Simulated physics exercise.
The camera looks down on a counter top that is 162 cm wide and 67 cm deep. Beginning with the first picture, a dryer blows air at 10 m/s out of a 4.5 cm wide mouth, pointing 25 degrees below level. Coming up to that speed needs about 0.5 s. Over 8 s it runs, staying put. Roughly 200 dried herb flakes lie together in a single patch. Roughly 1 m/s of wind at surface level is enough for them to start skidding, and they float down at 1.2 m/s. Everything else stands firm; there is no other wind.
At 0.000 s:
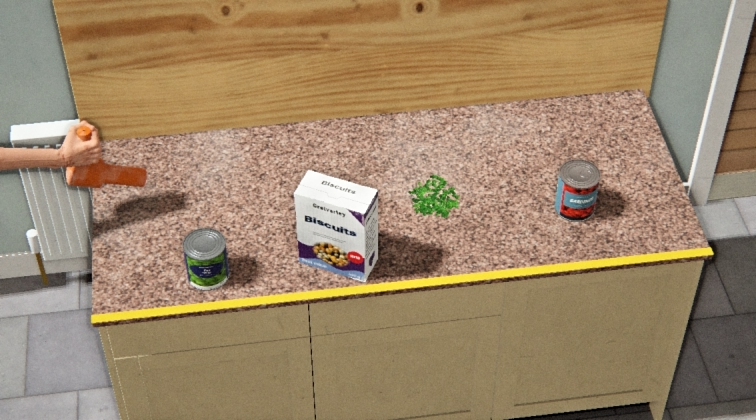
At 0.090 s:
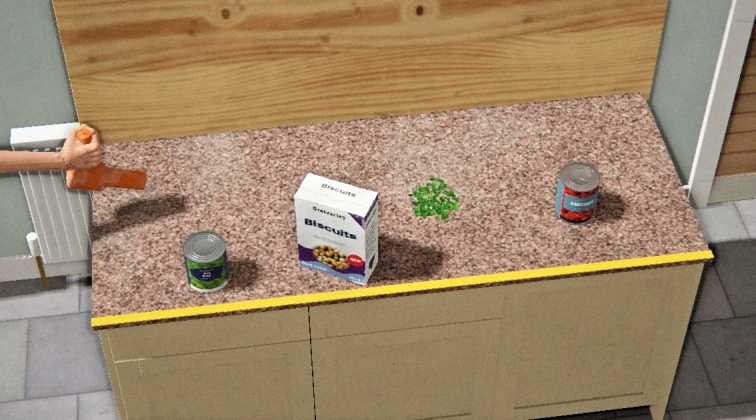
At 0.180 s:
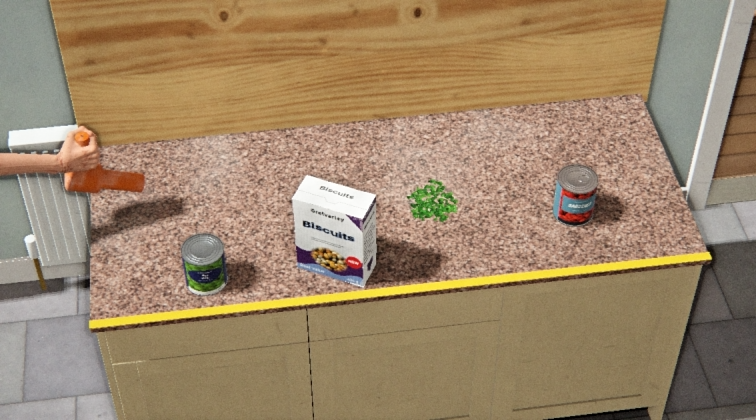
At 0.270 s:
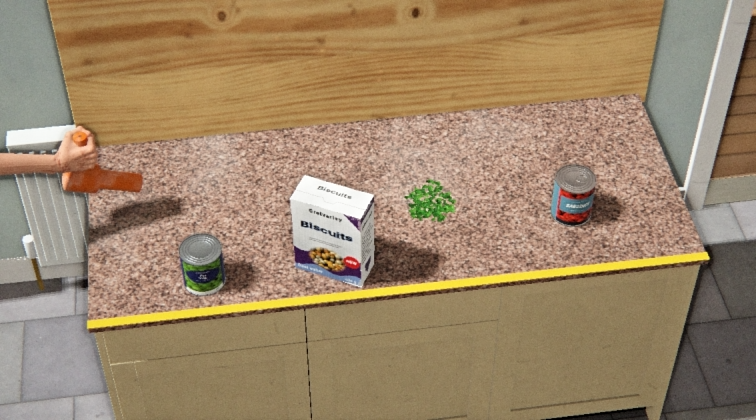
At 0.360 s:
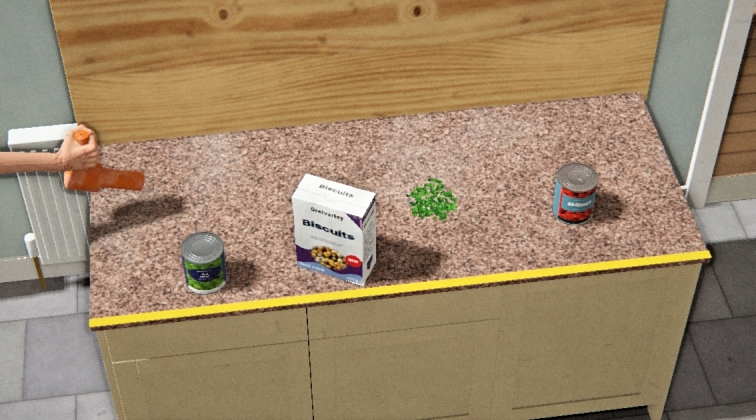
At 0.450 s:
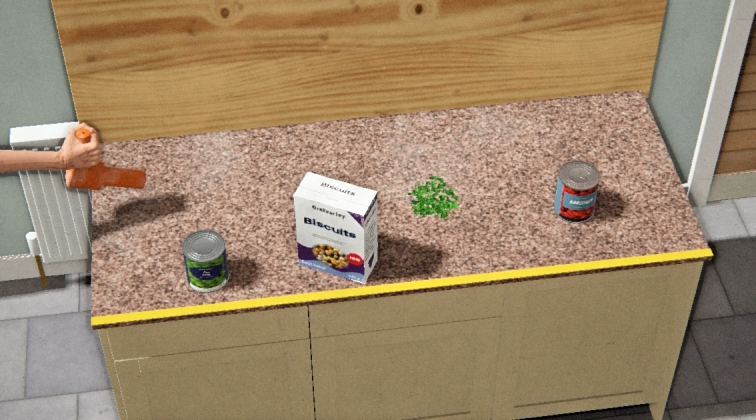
On a speckled kitchen counter, a hand at the left held an orange dryer toward two tins, a biscuit box and a small patch of green flakes, and nothing on the counter moved.
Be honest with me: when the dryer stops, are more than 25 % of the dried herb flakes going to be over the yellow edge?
No, watch it - the losses over that edge are going to stay within one in four.
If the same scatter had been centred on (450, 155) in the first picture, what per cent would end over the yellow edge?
Then roughly 0 percent would end up there.
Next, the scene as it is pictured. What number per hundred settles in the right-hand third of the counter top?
I'd estimate around 40 per cent.
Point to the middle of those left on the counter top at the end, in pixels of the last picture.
At about (557, 204).
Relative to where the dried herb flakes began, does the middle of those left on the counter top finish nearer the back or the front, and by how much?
Toward the near side, roughly 5 cm.
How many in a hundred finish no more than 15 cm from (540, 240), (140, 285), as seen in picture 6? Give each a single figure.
15 %, 0 %.
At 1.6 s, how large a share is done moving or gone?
My guess would be around 10 %.
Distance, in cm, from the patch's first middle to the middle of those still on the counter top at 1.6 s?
About 40 cm.
After 1.6 s, 90 % are on the move or not yet settled, 0 % are over the yellow edge; the middle of those still in play is near (576, 182).
After 2.6 s, 56 % are on the move or not yet settled, 1 % are over the yellow edge; the middle of those still in play is near (592, 192).
After 4.4 s, 28 % are on the move or not yet settled, 2 % are over the yellow edge; the middle of those still in play is near (557, 204).
After 8.0 s, at the end, 2 % are over the yellow edge; the middle of those still in play is near (557, 204).
